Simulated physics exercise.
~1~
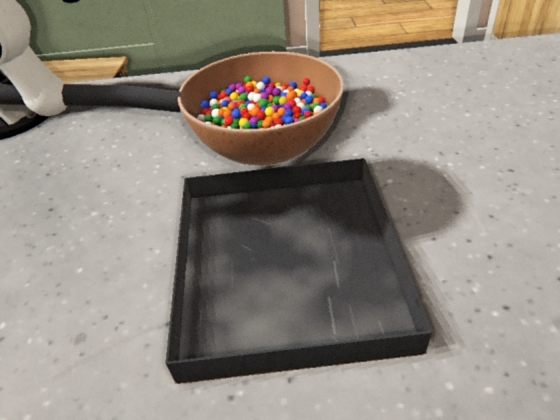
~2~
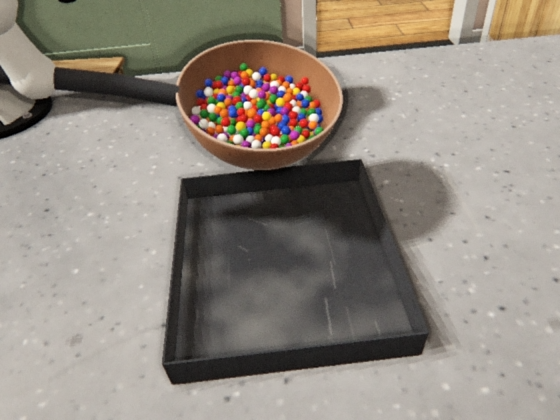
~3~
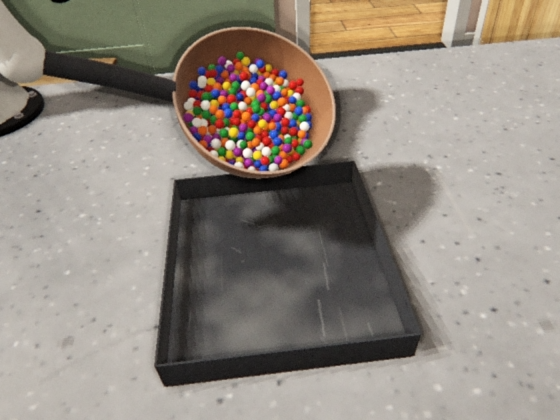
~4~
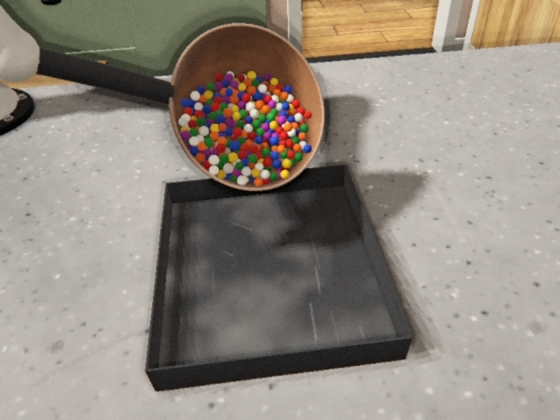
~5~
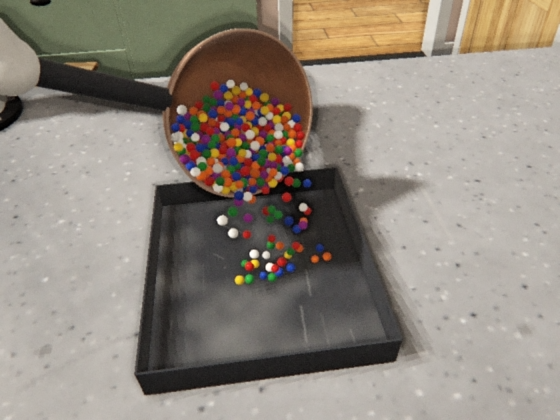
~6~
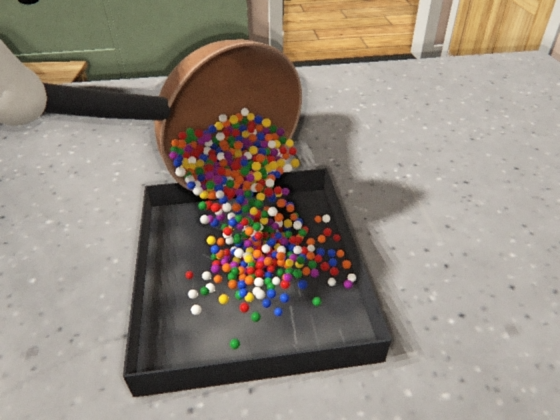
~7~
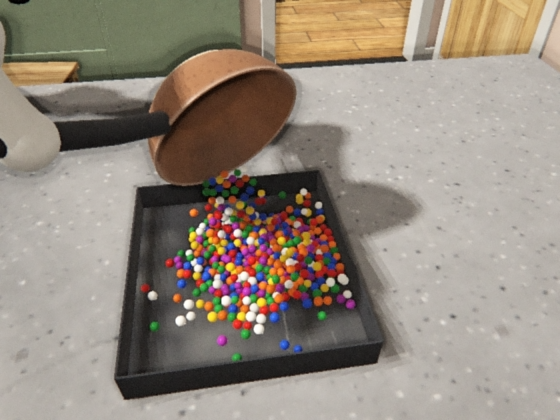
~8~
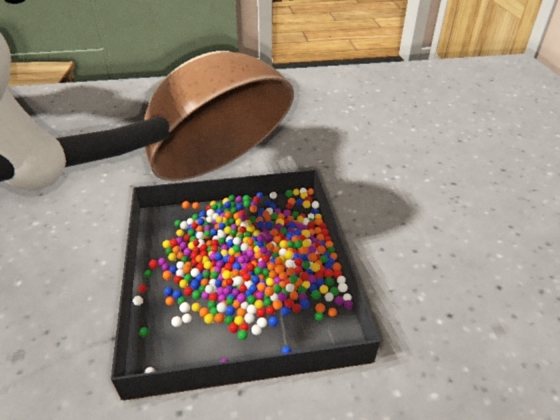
The clip opens on a brown, dark-handled ladle full of small multicolored plastic beads, held by a pale mechanical arm at the left above a speckled gray counter. A shallow black square tray sits in front of it. The arm tips the ladle toward the tray, and the beads gather at its lower rim. A few spill over, then a thick stream pours down and scatters across the tray. As the ladle tilts further, its underside comes into view and the last beads drop out. It ends tipped over and empty, with the beads spread in a colorful heap inside the tray.
